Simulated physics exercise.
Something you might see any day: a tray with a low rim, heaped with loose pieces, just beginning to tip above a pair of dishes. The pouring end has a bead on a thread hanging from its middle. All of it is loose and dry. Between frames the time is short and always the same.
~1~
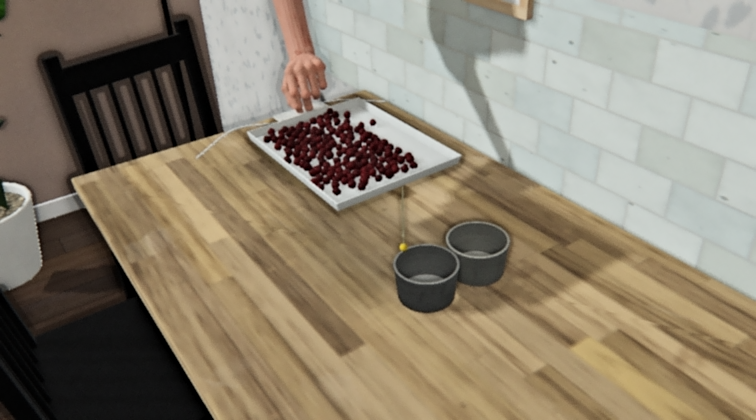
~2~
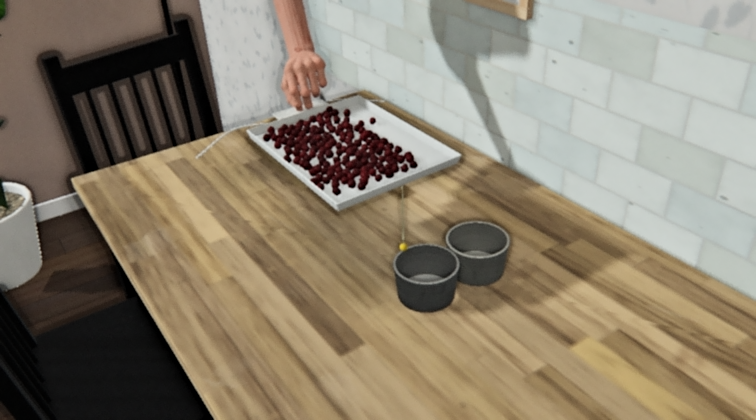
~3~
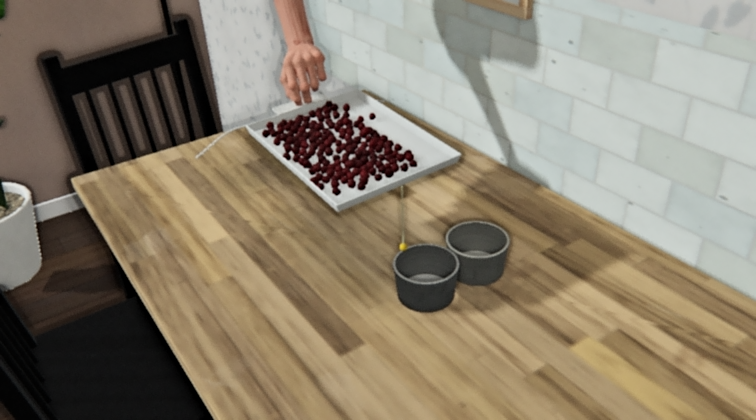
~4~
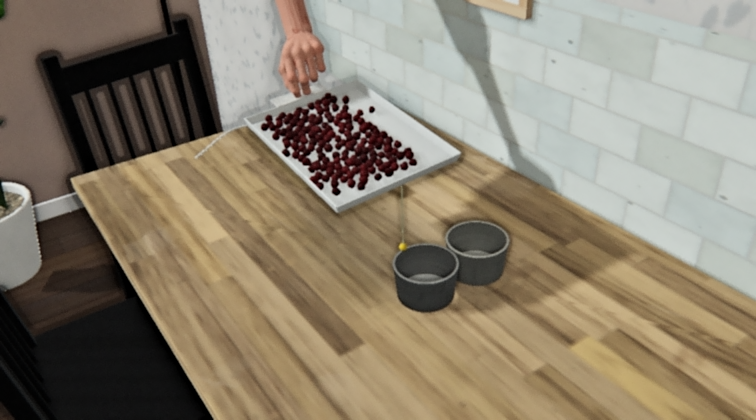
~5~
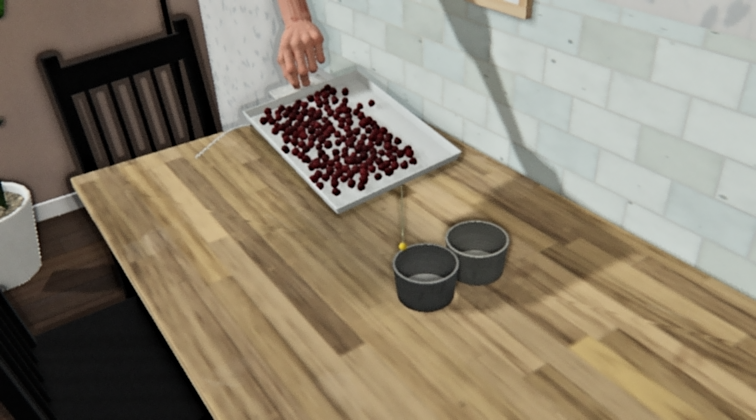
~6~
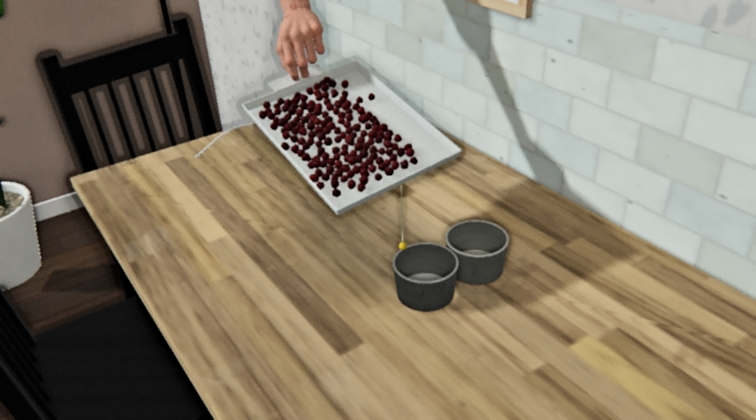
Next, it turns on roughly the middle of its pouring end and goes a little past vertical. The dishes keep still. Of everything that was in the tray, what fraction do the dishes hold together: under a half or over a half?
Together they hold under a half.
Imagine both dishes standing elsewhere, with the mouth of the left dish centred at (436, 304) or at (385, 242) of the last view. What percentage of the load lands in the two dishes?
0% for the first placement, 0% for the second.
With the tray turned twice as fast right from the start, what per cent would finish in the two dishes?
Around 10 percent.
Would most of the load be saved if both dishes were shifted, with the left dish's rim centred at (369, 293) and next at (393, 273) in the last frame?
Together the dishes get beyond half first, then less than a half.
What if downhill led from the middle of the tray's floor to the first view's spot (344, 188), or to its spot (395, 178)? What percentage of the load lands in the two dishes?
In order: About 0, then 50 percent.
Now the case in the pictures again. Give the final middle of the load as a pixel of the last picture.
(375, 326).
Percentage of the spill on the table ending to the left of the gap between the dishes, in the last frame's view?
Close to 90 per cent.
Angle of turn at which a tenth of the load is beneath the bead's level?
Close to 95° of tilt at that moment.
Soon after the last picture, tray tipped steeply; nearly all on the tray; a stray few outside both.
A little later, tray tipped right over; about half on the tray; a stray few in the left dish; a small part outside both; about a third in the air.
Later still, tray tipped past a quarter turn; a small part in the left dish; most outside both.
At rest, tray tipped past a quarter turn; a small part in the left dish; none in the right dish; most outside both.
